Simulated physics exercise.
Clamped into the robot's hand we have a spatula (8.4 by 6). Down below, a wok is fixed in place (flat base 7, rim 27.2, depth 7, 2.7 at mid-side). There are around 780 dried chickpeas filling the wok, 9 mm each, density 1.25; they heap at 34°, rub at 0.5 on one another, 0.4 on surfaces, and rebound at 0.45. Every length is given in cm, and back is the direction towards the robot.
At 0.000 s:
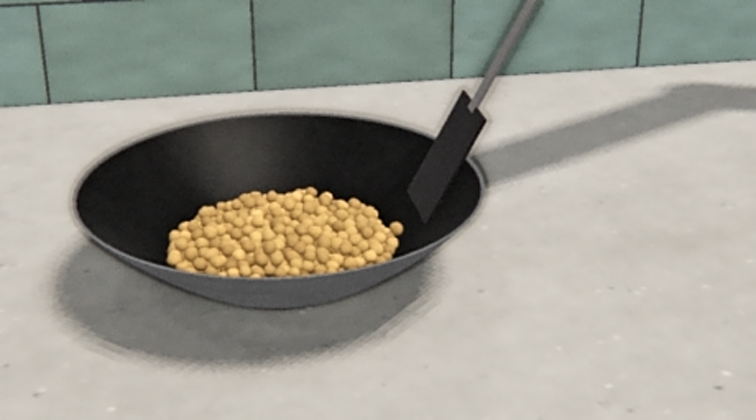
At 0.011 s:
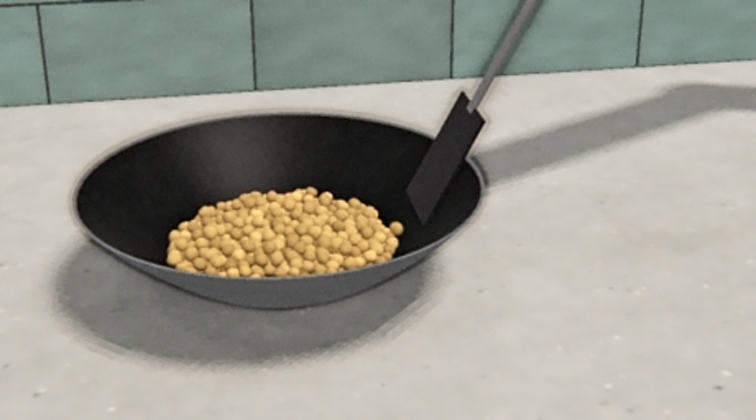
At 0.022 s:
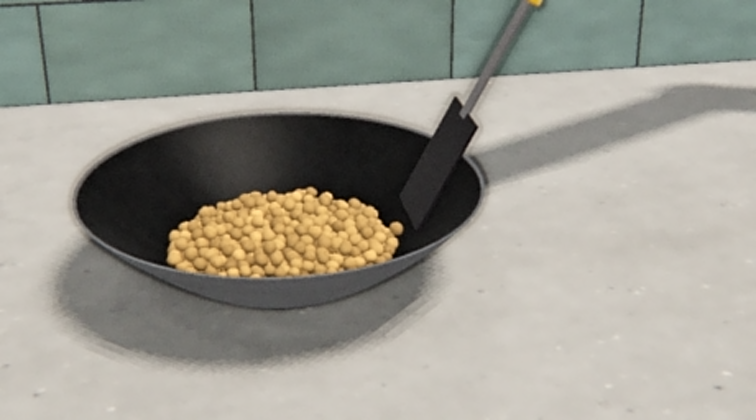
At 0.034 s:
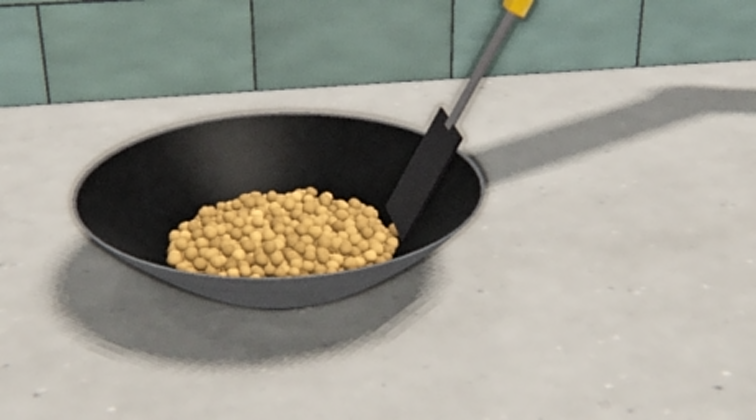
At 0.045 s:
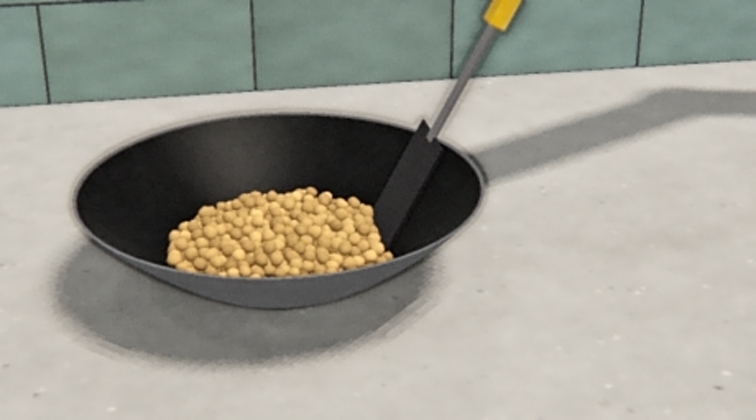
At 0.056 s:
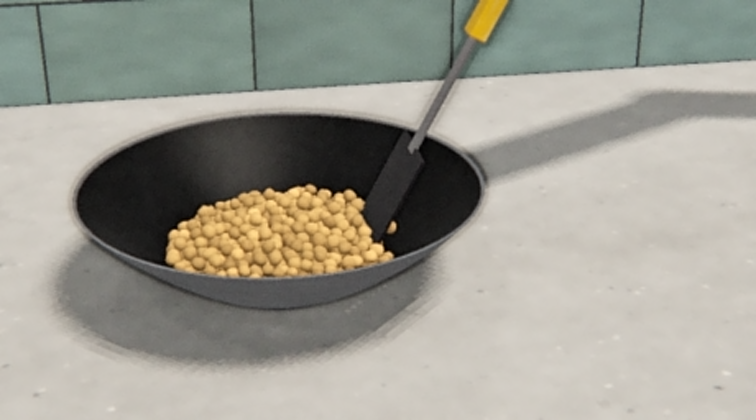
A spatula slides down and left into a wok, nudging the edge of heaped chickpeas.
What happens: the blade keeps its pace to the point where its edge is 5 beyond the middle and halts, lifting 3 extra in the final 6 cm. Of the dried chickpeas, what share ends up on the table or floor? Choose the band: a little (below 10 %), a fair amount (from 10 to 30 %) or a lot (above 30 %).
It is a fair amount, from 10 to 30 %.
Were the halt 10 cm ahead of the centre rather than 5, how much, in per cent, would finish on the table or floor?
With that change, I'd expect about 40 per cent.
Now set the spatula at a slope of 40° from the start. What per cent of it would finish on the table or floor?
Estimate: Approx. 20 %.
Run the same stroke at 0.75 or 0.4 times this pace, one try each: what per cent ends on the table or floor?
Some 10 and 0 per cent.
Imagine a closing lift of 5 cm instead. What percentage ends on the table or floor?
It comes to near 20 percent.
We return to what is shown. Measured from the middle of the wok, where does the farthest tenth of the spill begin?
Radial distance: Approx. 55 cm.
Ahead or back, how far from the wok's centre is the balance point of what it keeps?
Offset forward: Around 3.5 cm.
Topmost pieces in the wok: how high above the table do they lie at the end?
Roughly 7.0 centimetres.
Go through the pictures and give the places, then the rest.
Spatula top edge at (475, 104), sloping 62°; upper third of the load around (281, 233), from x 175 to 395, top at y 195; 775 in the wok, in the first frame.
Spatula top edge at (473, 105), sloping 62°; upper third of the load around (281, 233), from x 175 to 395, top at y 195, in the second frame.
Spatula top edge at (466, 111), sloping 62°; upper third of the load around (281, 233), from x 175 to 395, top at y 195, in the third frame.
Spatula top edge at (452, 122), sloping 62°; upper third of the load around (281, 233), from x 175 to 395, top at y 195, in the fourth frame.
Spatula top edge at (433, 134), sloping 62°; upper third of the load around (281, 233), from x 175 to 390, top at y 195, in the fifth frame.
Spatula top edge at (415, 146), sloping 62°; upper third of the load around (284, 231), from x 175 to 390, top at y 190; 775 in the wok, in the sixth frame.
After 0.08 s, sloping 62°, highest piece 6 above the table; 775 in the wok.
After 0.11 s, sloping 62°, highest piece 8 above the table; 775 in the wok.
After 0.32 s, sloping 62°, highest piece 9 above the table; 638 in the wok, 47 on the table or floor, 90 on the blade or in flight.
After 1.38 s, sloping 62°, highest piece 7 above the table; 637 in the wok, 138 on the table or floor.
At rest, 637 in the wok, 138 on the table or floor. That is 18 % on the table or floor.
